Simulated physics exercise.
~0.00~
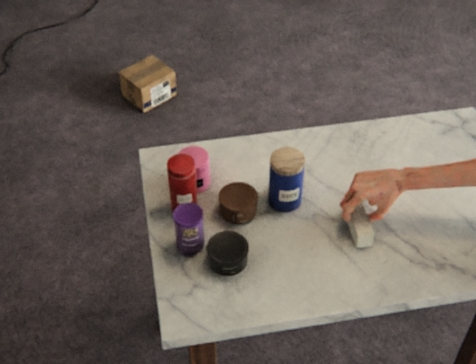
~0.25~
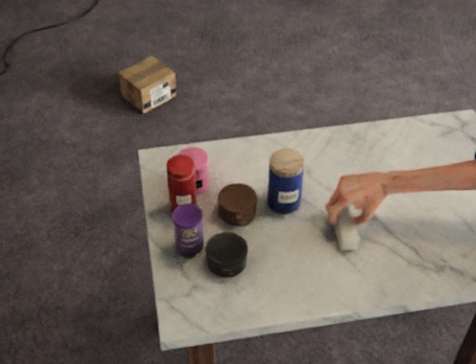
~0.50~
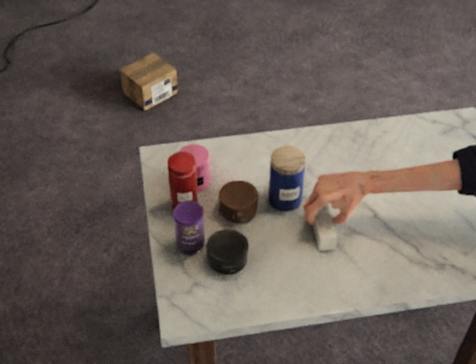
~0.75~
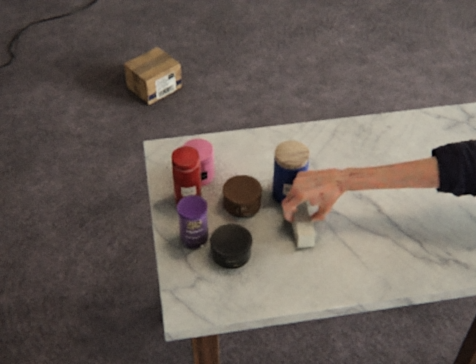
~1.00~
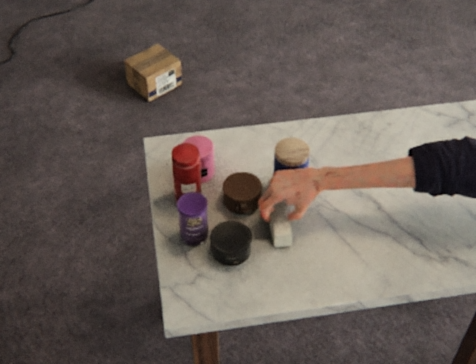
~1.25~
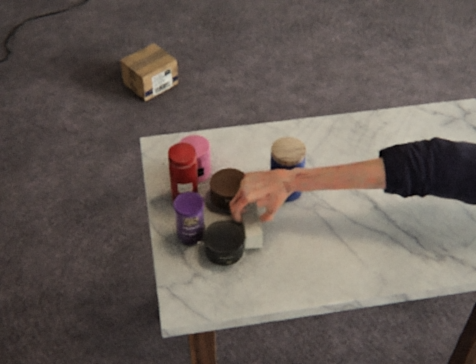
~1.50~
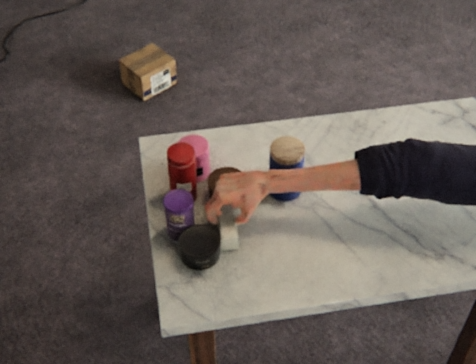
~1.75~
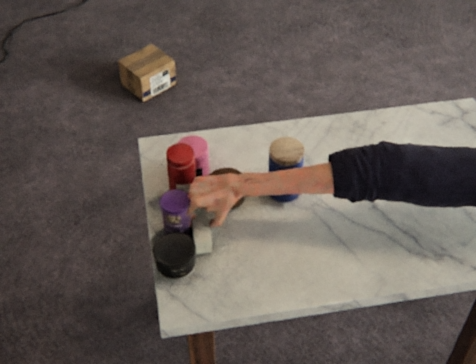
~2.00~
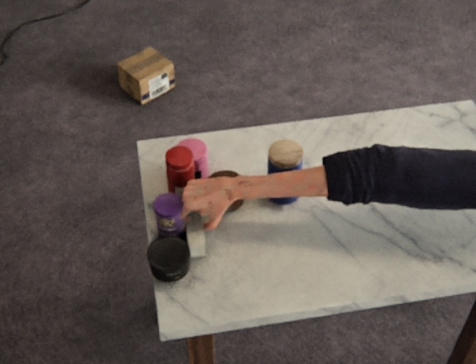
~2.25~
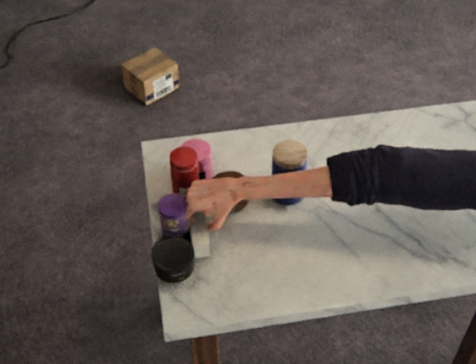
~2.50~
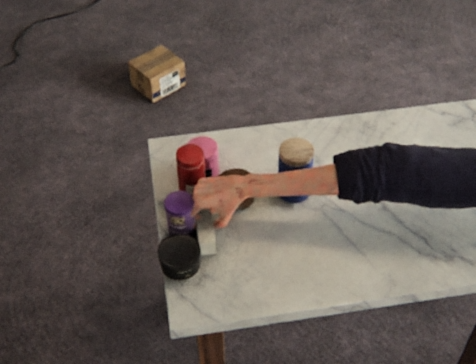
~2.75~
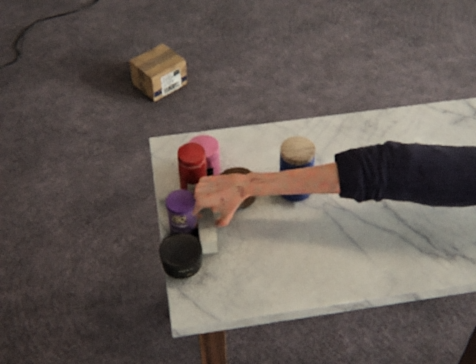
A hand slid a small block leftward across a marble-topped table, nudging the brown tub and pushing the black tub and purple tin toward the left edge, then stopped with everything still upright on the table and the red, pink and blue jars unmoved.
